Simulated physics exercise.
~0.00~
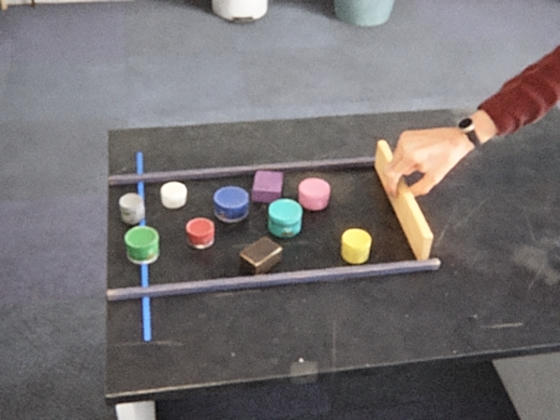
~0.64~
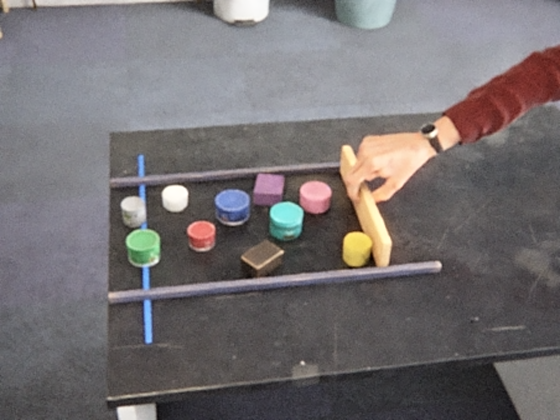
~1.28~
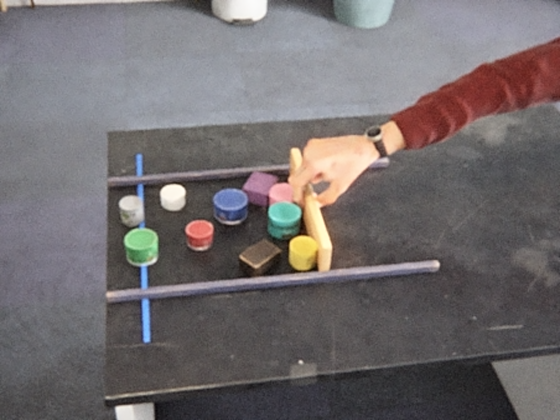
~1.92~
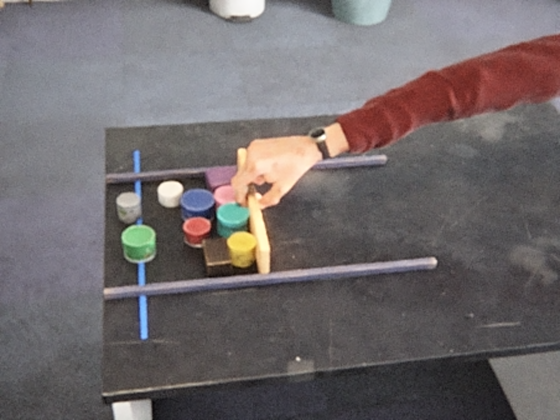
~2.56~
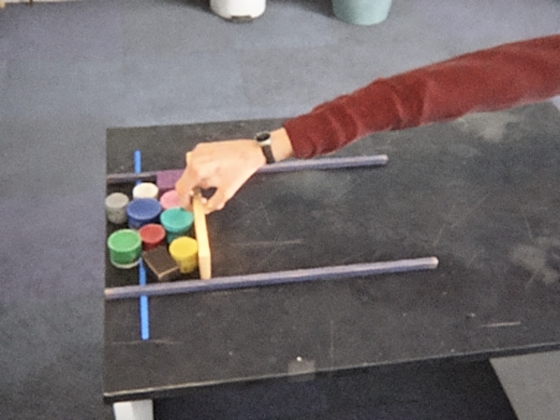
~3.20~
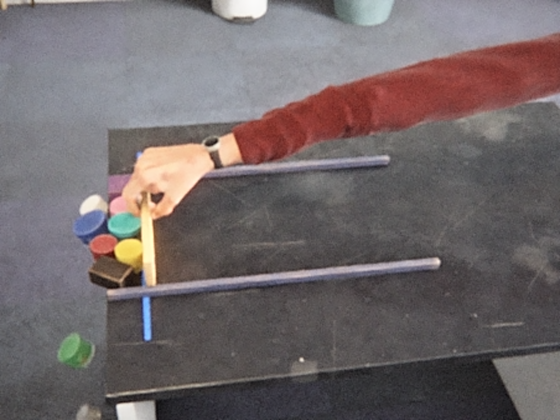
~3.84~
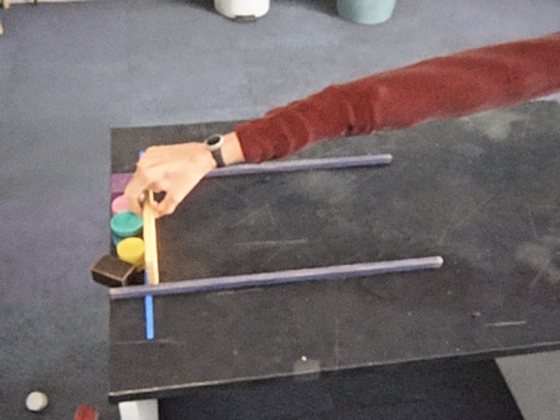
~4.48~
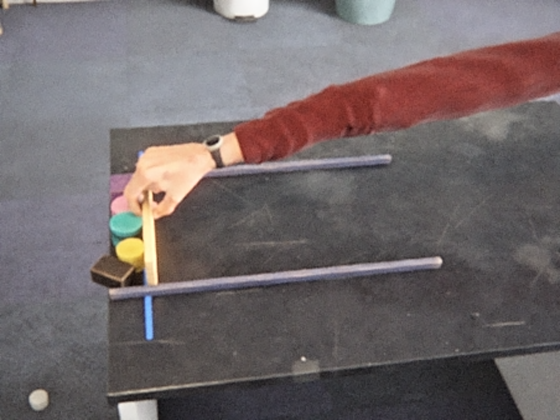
A hand slides a board left to the blue tape, pushing several containers off the table.
